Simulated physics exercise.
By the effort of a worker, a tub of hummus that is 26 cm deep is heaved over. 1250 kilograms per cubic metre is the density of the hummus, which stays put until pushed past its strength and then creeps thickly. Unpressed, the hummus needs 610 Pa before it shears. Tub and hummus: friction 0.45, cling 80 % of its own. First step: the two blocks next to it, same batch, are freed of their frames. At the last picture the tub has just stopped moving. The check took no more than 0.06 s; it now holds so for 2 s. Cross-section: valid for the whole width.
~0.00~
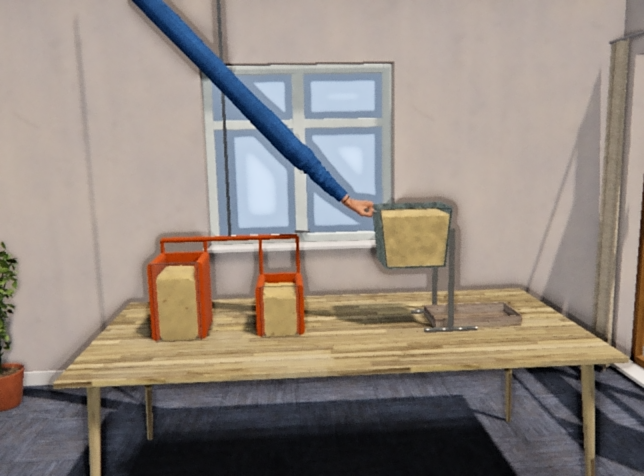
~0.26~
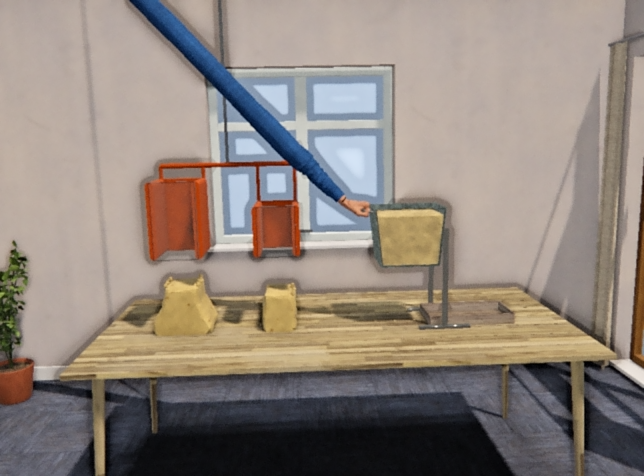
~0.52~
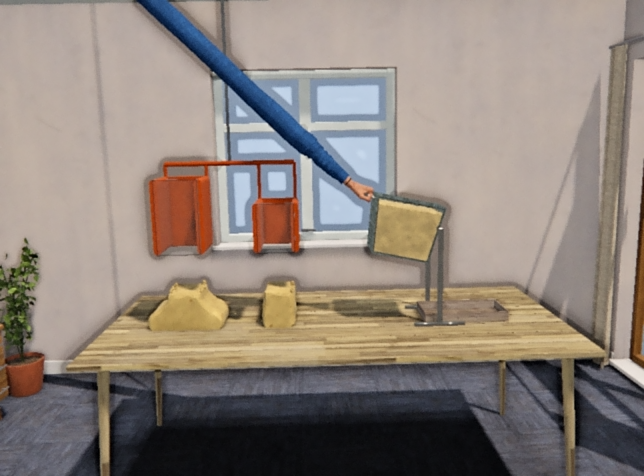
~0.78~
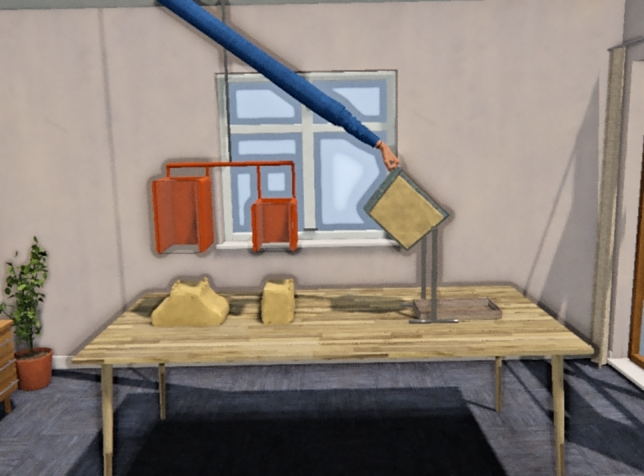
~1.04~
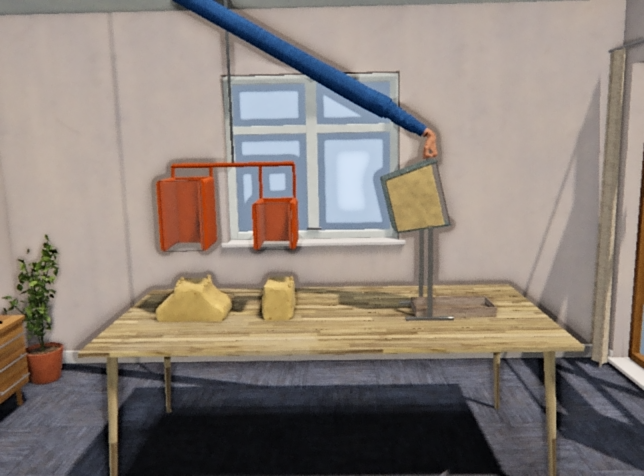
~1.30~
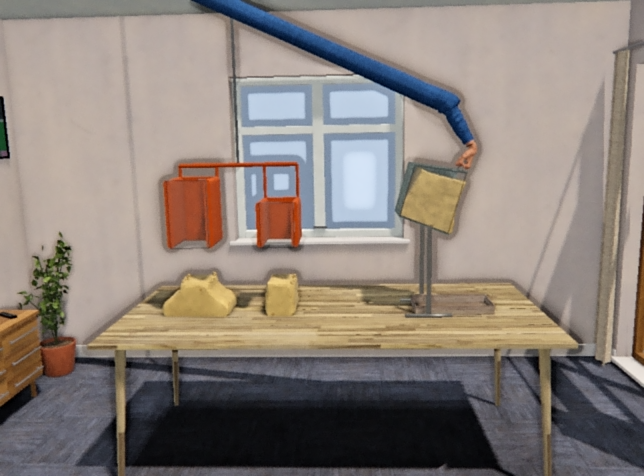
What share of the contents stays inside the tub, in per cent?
About 0 per cent.
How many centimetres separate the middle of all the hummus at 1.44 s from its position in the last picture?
Around 11 cm.
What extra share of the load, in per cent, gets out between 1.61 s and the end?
Load share from then on: Near 25 %.
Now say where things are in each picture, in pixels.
Handle-side rim at (381, 209), tilt 0 degrees; crest of the hummus at (389, 216); block heights 29 cm, 19 cm (left to right), in the first frame.
Handle-side rim at (377, 210), tilt 0 degrees; crest of the hummus at (385, 216); block heights 23 cm, 18 cm (left to right), in the second frame.
Handle-side rim at (380, 196), tilt 12 degrees; crest of the hummus at (383, 204); block heights 18 cm, 18 cm (left to right), in the third frame.
Handle-side rim at (403, 170), tilt 44 degrees; crest of the hummus at (401, 177); block heights 18 cm, 18 cm (left to right), in the fourth frame.
Handle-side rim at (437, 162), tilt 77 degrees; crest of the hummus at (431, 167); block heights 18 cm, 18 cm (left to right), in the fifth frame.
Handle-side rim at (467, 173), tilt 106 degrees; crest of the hummus at (422, 171); block heights 18 cm, 18 cm (left to right), in the sixth frame.
After 1.44 s, the tub is at 106 degrees and holds 60 %.
After 1.61 s, the tub is at 106 degrees and holds 26 %.
After 1.78 s, the tub is at 106 degrees and holds 11 %.
After 1.95 s, the tub is at 106 degrees and holds 0 %.
After 3.30 s, the tub is at 106 degrees and holds 0 %.
